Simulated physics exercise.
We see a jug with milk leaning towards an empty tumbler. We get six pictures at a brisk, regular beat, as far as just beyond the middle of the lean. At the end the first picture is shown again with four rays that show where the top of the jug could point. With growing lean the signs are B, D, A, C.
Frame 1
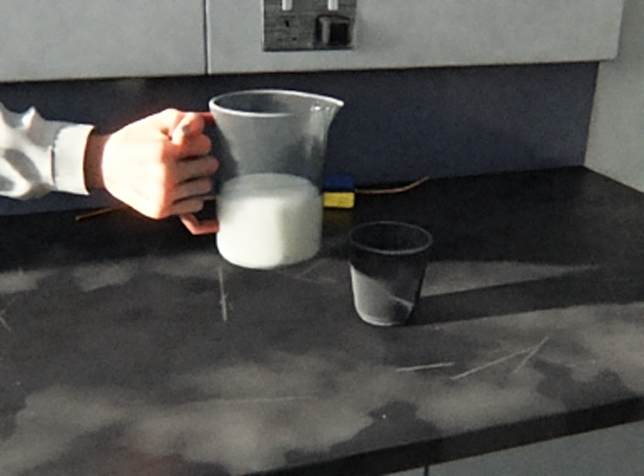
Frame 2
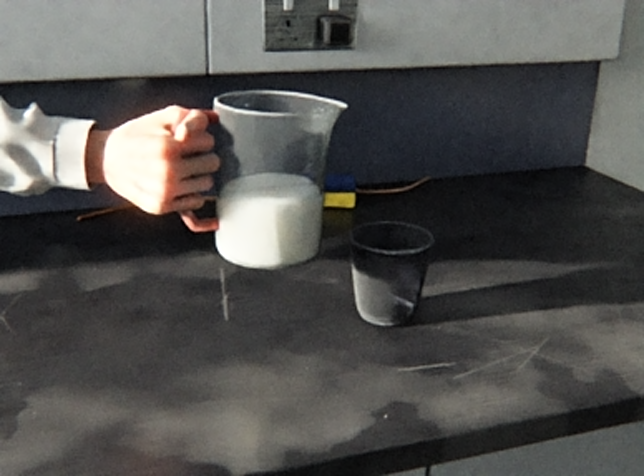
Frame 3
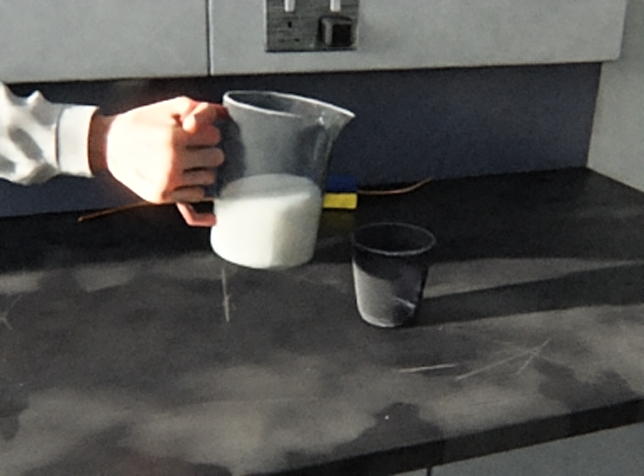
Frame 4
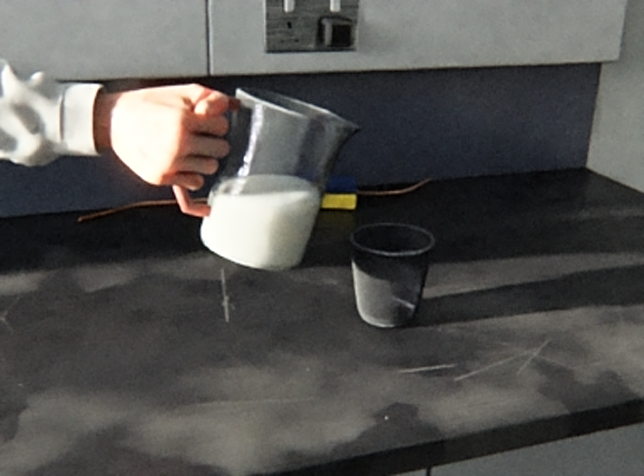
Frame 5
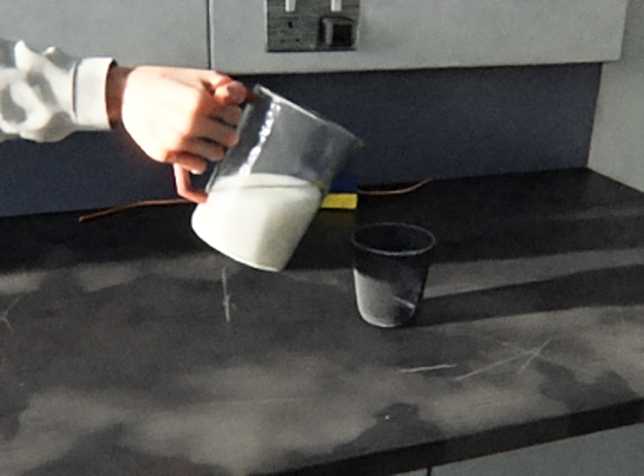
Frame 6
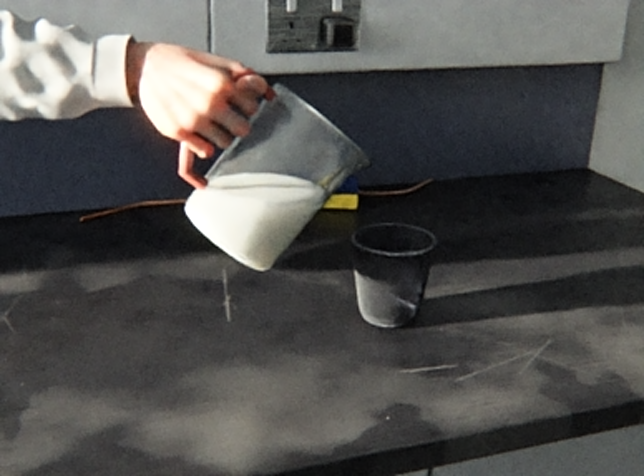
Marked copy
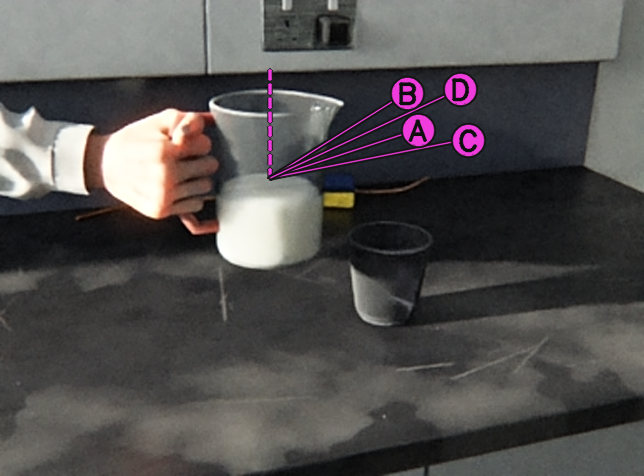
A dark, scratched worktop below pale panels with a metal socket is seen from the front and slightly above, in a still view. At left, a hand in a white sleeve grips a clear jug part-filled with white milk, with an empty dark tumbler to its right and a yellow-and-blue object behind. The hand steadily tilts the jug rightward, lowering its lip towards the tumbler, while the milk shifts inside and none leaves.
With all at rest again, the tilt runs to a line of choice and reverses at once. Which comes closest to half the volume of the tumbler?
The best mark is A.
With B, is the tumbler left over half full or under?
Under.
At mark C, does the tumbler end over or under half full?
Over half.
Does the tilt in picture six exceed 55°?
No, it does not.
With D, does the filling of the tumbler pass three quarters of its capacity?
No, it does not.
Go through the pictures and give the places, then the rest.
Upright, lip at (340, 102); rim of the tumbler round (390, 236); nothing has left yet.
Tipped about 2°, lip at (343, 105); nothing has left yet.
Tipped about 8°, lip at (351, 113); nothing has left yet.
Tipped about 17°, lip at (358, 127); nothing has left yet.
Tipped about 28°, lip at (365, 144); nothing has left yet.
Tipped about 40°, lip at (369, 164); nothing has left yet.
On the marked copy, A at (402, 134); B at (392, 101); C at (451, 142); D at (445, 95).
With A, the tumbler ends with about 53 % of what it can hold.
With B, the tumbler ends with about 11 % of what it can hold.
With C, the tumbler ends with about 74 % of what it can hold; 3 % of the milk is spilt.
With D, the tumbler ends with about 30 % of what it can hold.
